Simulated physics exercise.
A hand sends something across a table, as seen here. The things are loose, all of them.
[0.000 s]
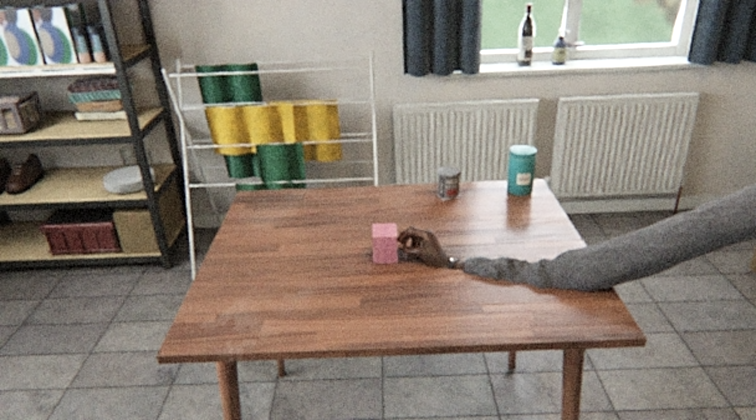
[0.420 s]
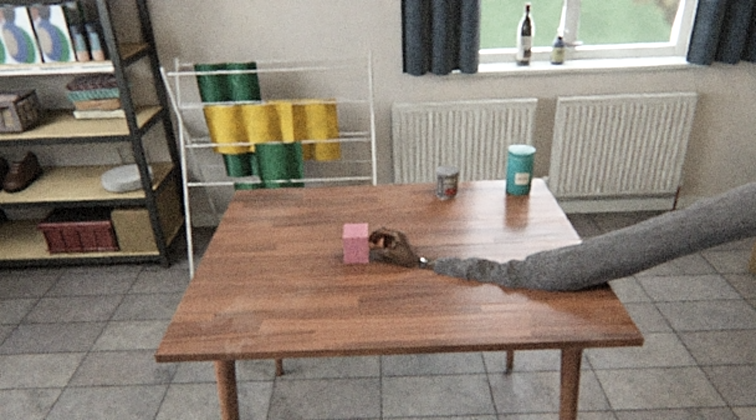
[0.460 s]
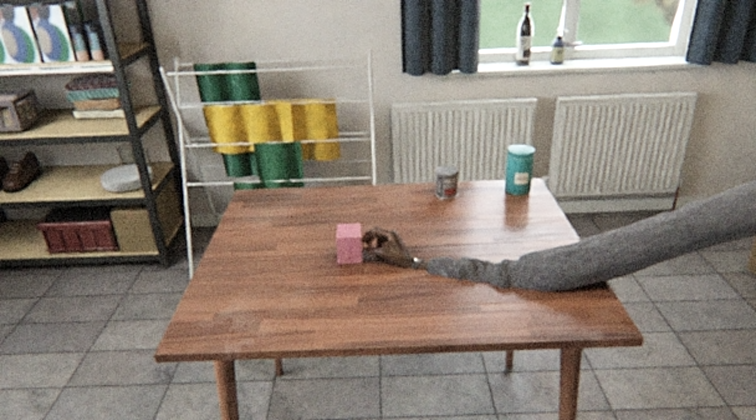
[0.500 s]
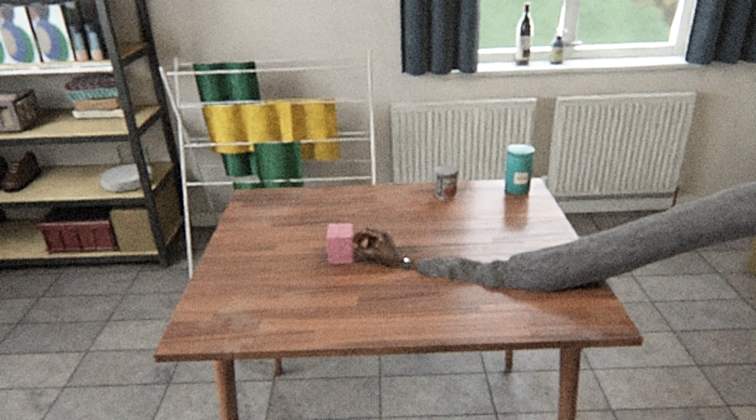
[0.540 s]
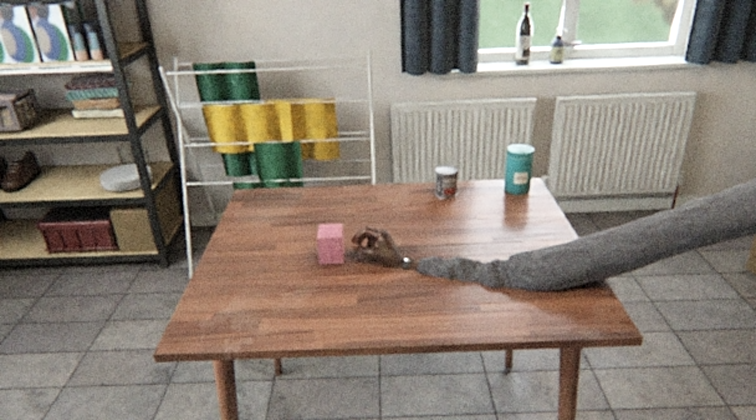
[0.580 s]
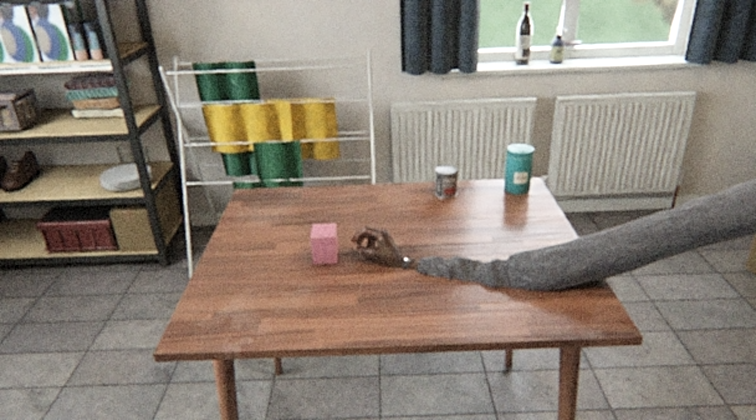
In the video, a hand reaching in from the right pushes a pink block leftward across a wooden table, then stays still as the block slides slightly farther left, away from the fingers, while a can and teal container stay in place.
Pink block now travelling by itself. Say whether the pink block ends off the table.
Turns out it is left on the table.
After 1.38 s, pink block shifted about its own width near (319, 244).
After 3.18 s, pink block resting near (319, 244).
In the end (7.5 s), moved from the start, pink block. At the end, from the last picture's camera, pink block near (319, 244).
